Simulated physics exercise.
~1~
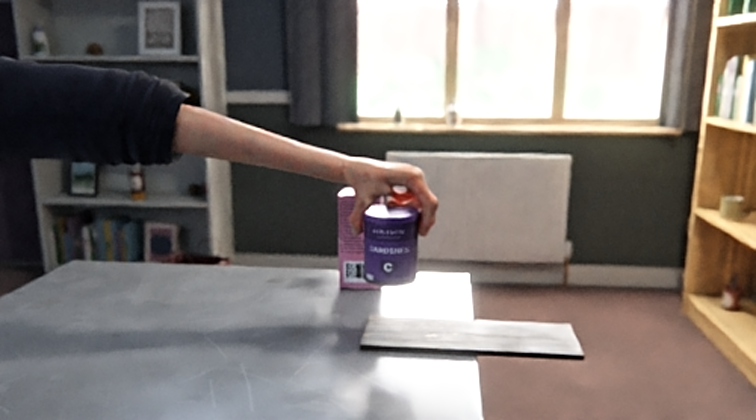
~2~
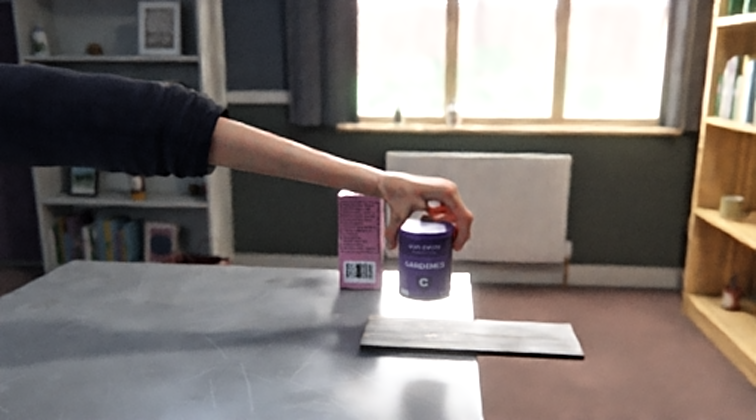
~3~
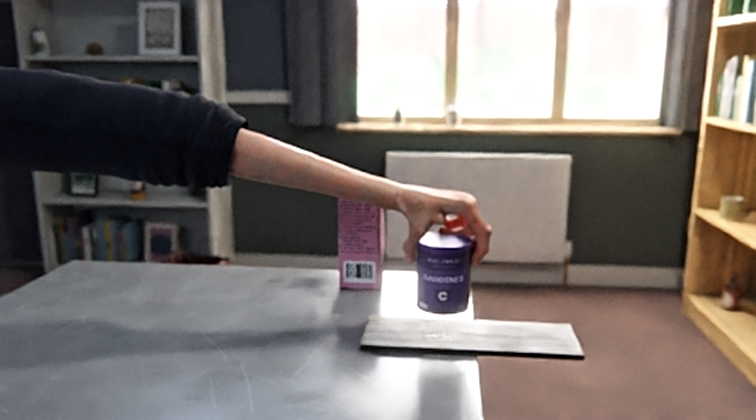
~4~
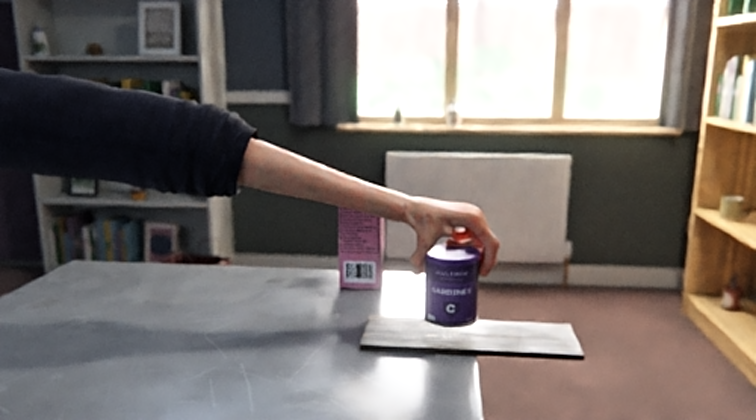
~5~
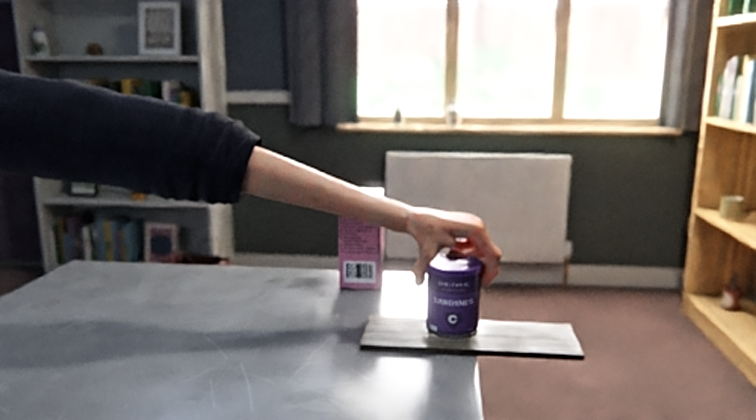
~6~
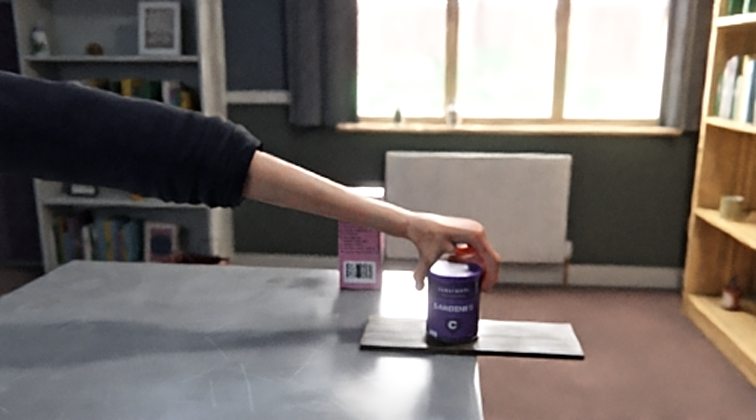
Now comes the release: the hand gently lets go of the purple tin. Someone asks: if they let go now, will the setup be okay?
Yes, it holds.
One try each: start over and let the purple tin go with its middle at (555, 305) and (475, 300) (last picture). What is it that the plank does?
On the first try it falls; on the second try it remains balanced.
Then, 0.80 s after the last picture, nothing has stirred.
Then, 1.70 s after the last picture, purple tin resting near (453, 301).
At rest, all 3 in place. Seen from the same camera at the end, purple tin near (453, 301). The plank holds.
